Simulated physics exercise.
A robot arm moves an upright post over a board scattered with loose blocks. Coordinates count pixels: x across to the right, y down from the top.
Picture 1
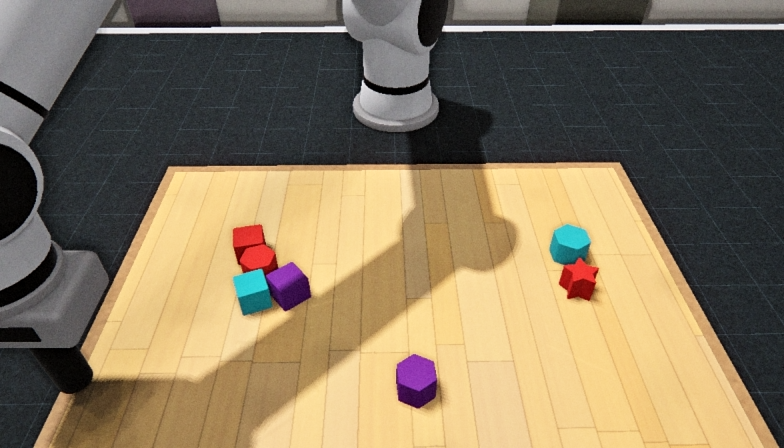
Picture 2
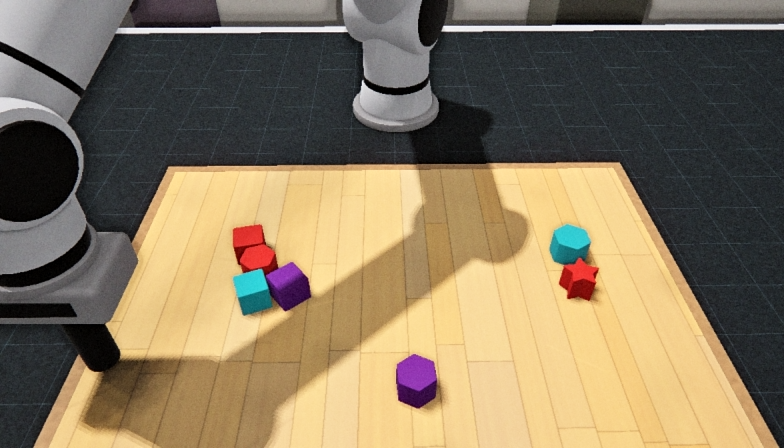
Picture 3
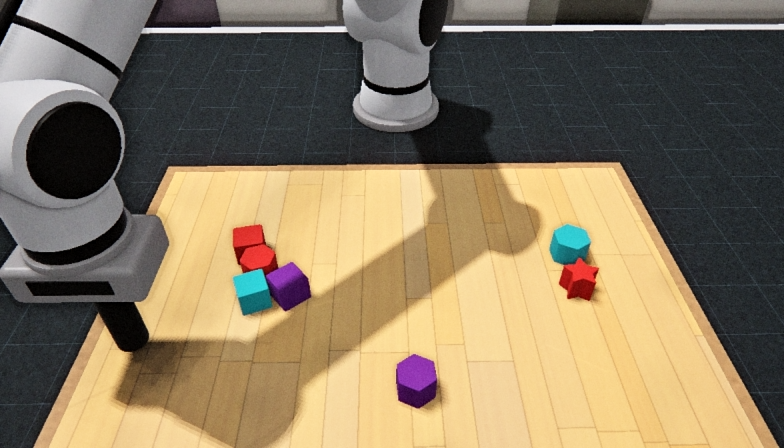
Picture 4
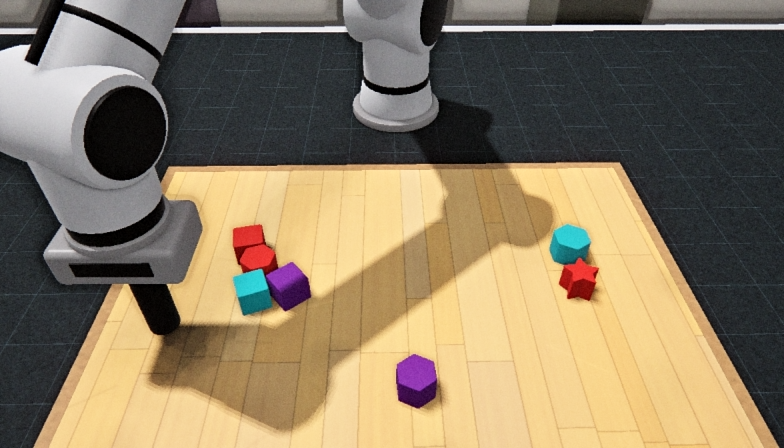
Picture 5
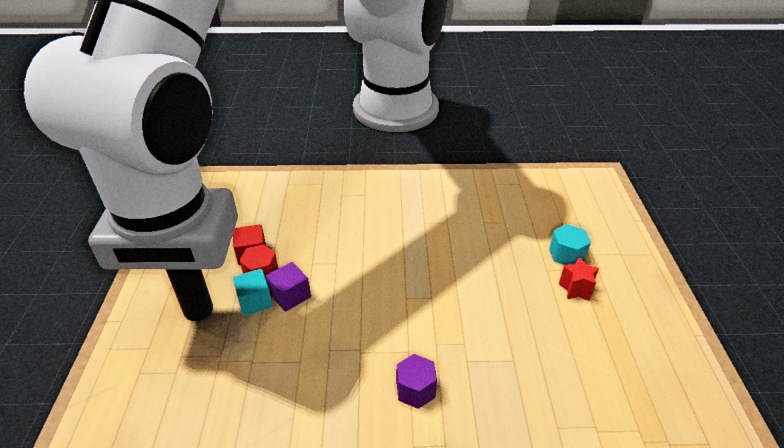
A robot arm moves its black post rightward over the board while the blocks stay still.
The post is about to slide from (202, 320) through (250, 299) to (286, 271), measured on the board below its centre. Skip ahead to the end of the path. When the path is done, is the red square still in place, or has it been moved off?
The result: It moves.
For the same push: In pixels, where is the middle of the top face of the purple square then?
Answer: (336, 266).
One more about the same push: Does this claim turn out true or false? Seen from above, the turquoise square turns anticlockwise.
That is false.
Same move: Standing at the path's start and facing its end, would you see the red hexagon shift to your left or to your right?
It goes toward the left-hand side.
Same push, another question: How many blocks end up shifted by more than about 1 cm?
3 or more blocks.
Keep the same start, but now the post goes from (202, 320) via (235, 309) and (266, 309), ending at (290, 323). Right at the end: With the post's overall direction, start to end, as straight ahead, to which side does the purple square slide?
Toward the left.
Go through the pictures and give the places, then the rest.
The first frame shows lower end of the post at (76, 380), tops of blocks, red square at (248, 235), turquoise square at (250, 282), red hexagon at (257, 256), purple square at (287, 276).
The second frame shows post at (104, 359), blocks as before.
The third frame shows post at (134, 340), blocks as before.
The fourth frame shows post at (165, 324), blocks as before.
The fifth frame shows post at (199, 310), red square at (248, 235), turquoise square at (250, 282), red hexagon at (257, 256), purple square at (287, 276).
What follows on the original path. One third of the way, post at (234, 296); turquoise square at (261, 278); purple square at (294, 274), turned 20° clockwise.
Two thirds of the way, post at (262, 280); red square at (248, 232), turned 15° anticlockwise; turquoise square at (289, 267); red hexagon at (264, 248); purple square at (321, 268), turned 30° clockwise.
At the end, post at (284, 261); red square at (247, 227), turned 45° anticlockwise; turquoise square at (311, 254), turned 40° clockwise; red hexagon at (276, 233), turned 45° anticlockwise; purple square at (336, 266), turned 60° clockwise.
